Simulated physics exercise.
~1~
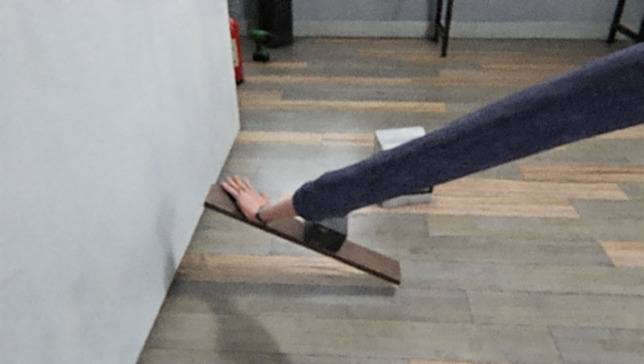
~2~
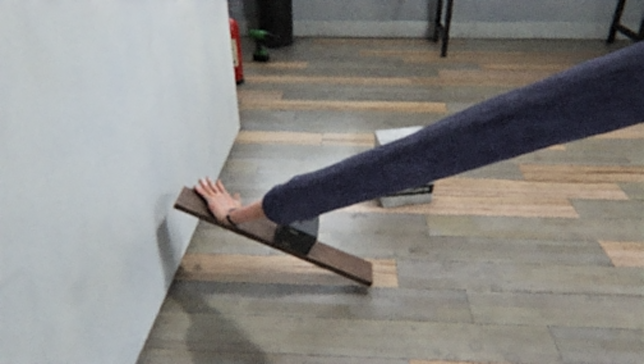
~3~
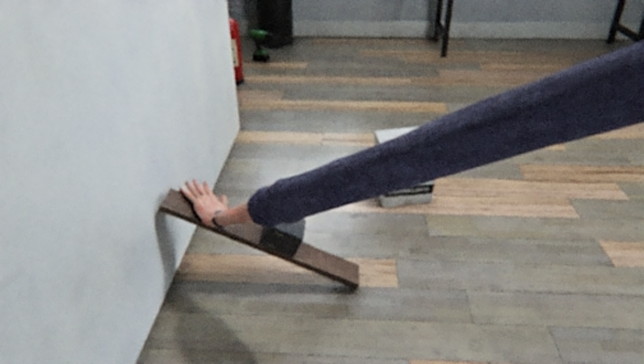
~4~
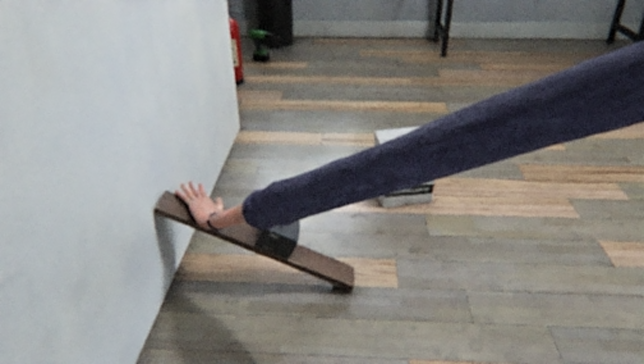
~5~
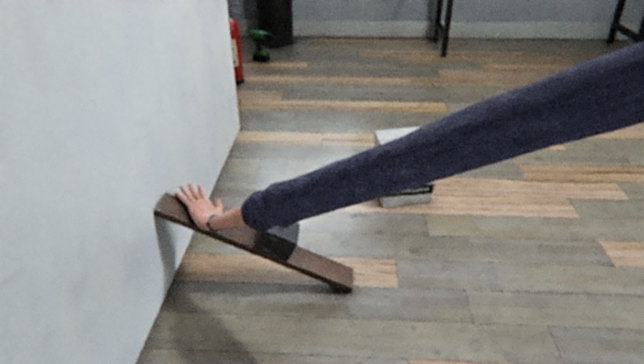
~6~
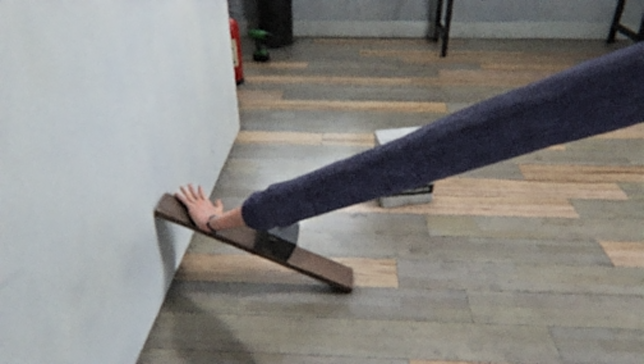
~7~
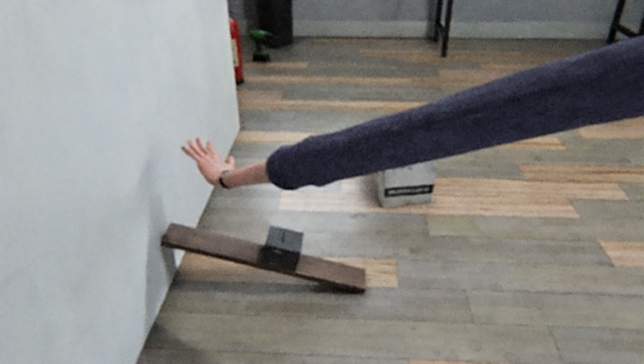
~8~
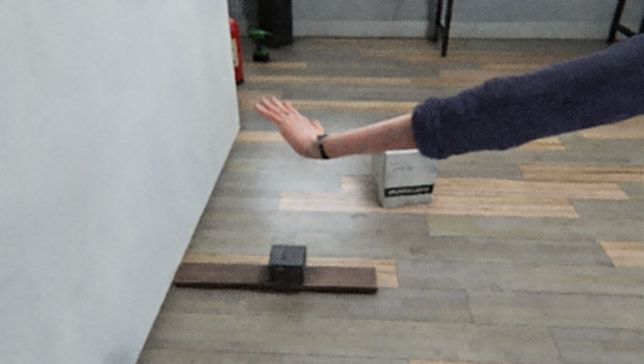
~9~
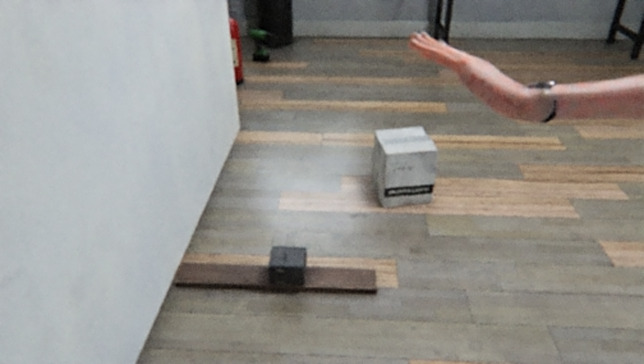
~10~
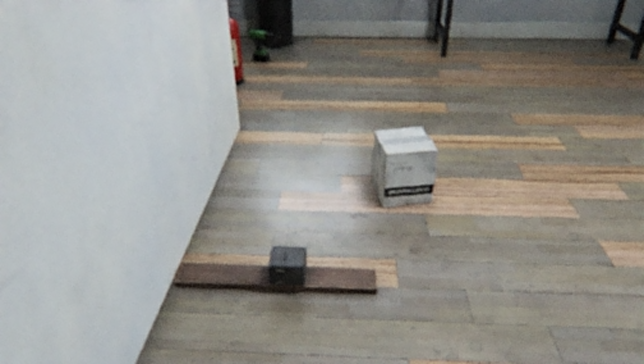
On a wood-plank floor beside a pale wall, a hand moves a brown plank carrying a small dark block leftward, propping its end against the wall. The hand lets go and withdraws, and the plank slides down to lie flat, block still on top, while a white box stays put.
